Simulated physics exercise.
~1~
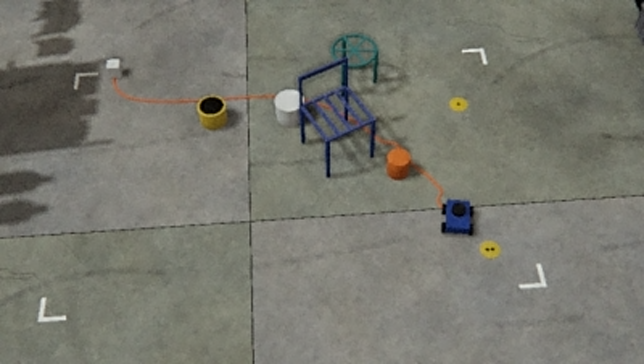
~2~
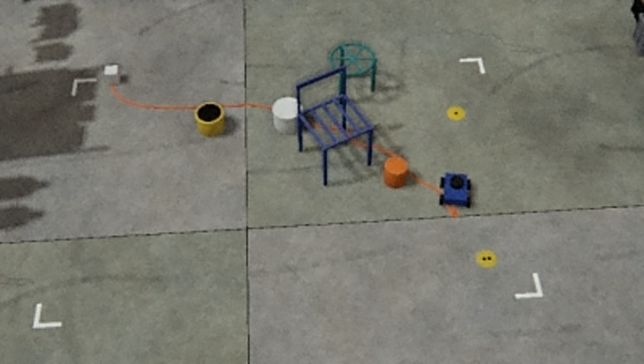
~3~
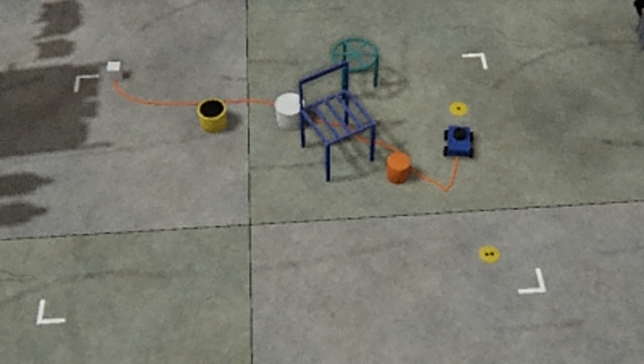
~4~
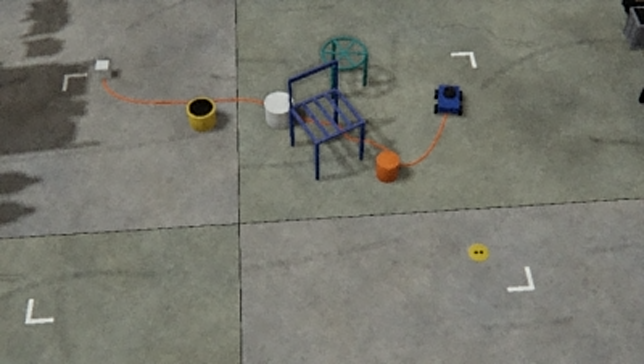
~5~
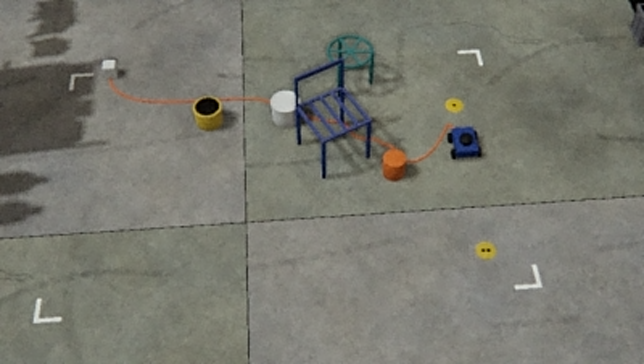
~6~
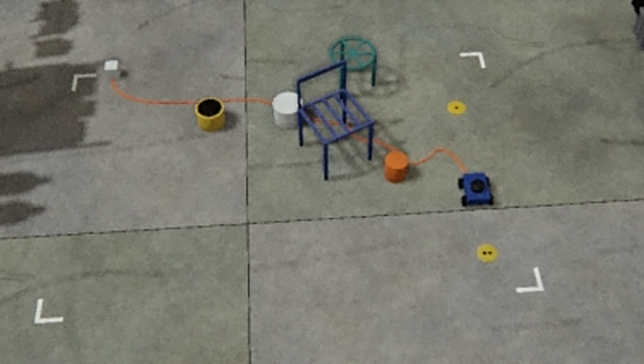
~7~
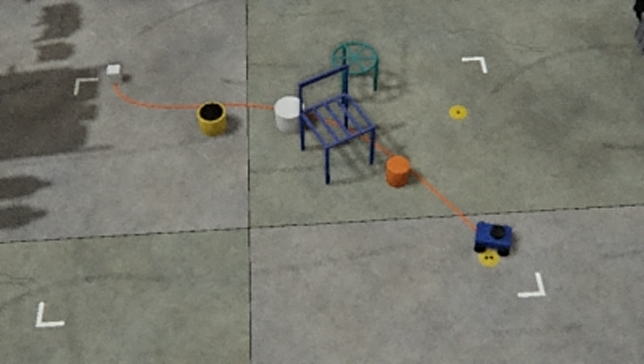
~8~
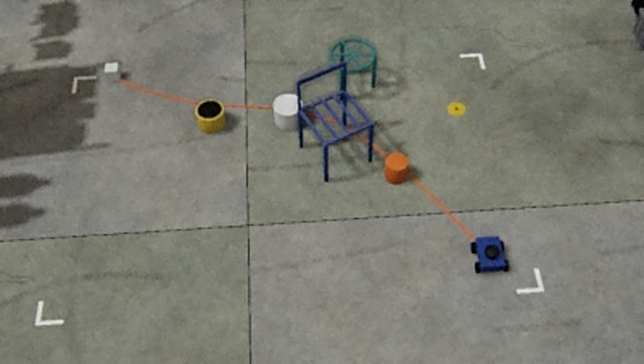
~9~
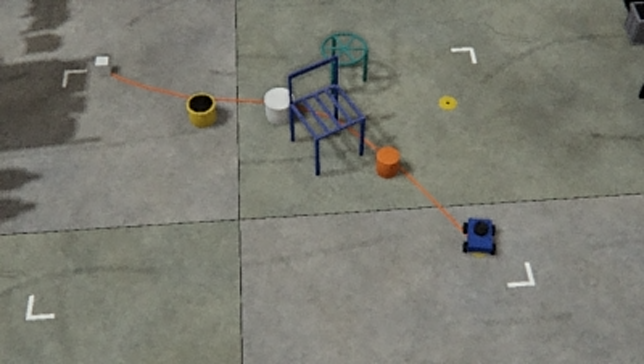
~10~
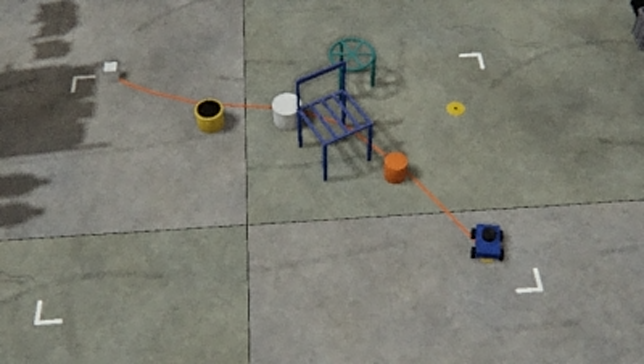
A small blue cart trailing an orange cord rolls over a stained concrete floor, seen from above by a slightly swaying camera. The cord runs from a small white block at upper left past a yellow pot and white bucket, beneath a blue chair and by an orange tub, with a teal stool behind. The cart travels up to the yellow mark at upper right, then turns back down, the cord bending after it. It crosses the floor seam to the lower yellow mark, the cord pulling straighter, and ends there while the other objects stay put.
